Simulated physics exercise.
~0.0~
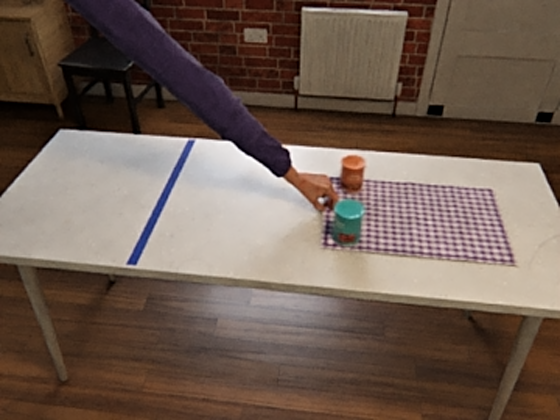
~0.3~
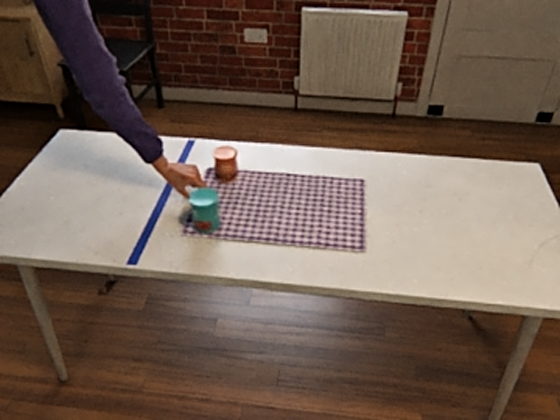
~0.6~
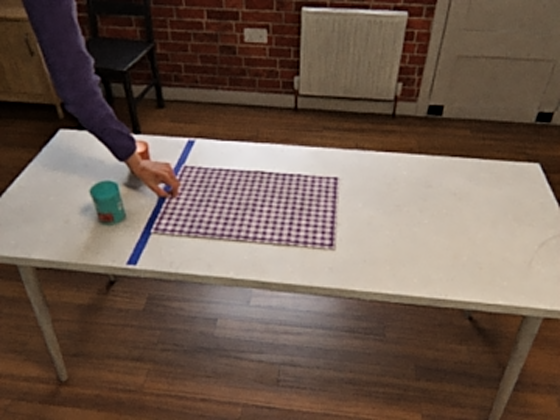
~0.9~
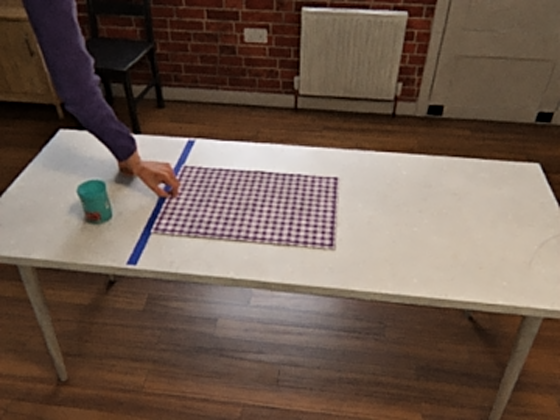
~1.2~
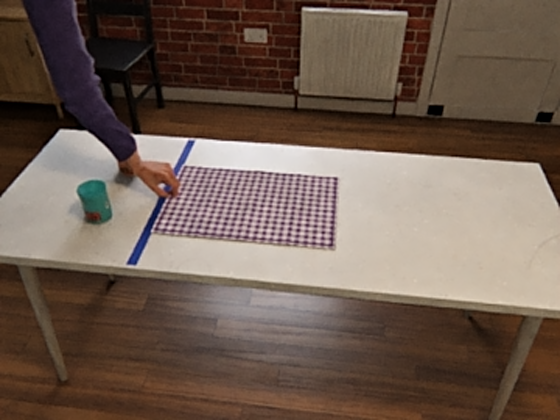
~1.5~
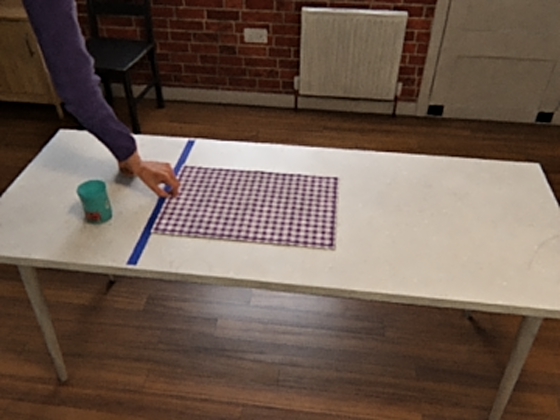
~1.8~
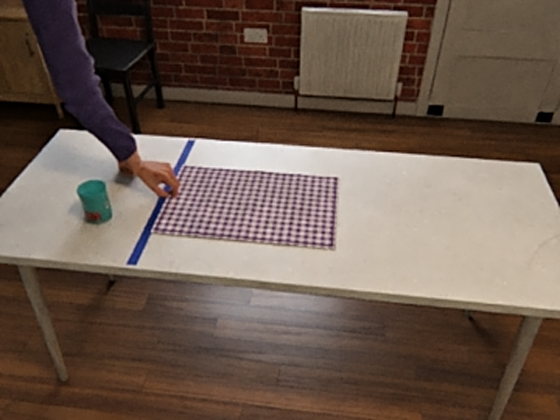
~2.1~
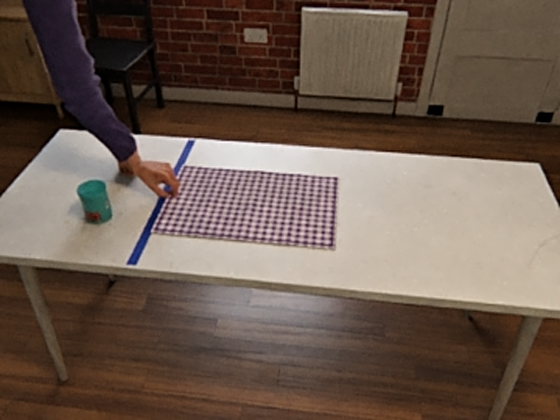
At first, an orange tin and a turquoise tin stand near the left edge of a purple checked place mat on a white table, where a hand grips the cloth. The hand tows the mat left towards a strip of blue tape, and both tins ride along upright. The mat stops with its edge at the tape, but the tins carry on past it and leave the cloth. The turquoise tin slides well beyond the tape and comes to rest upright, while the orange one ends up hidden behind the hand, which stays on the mat.
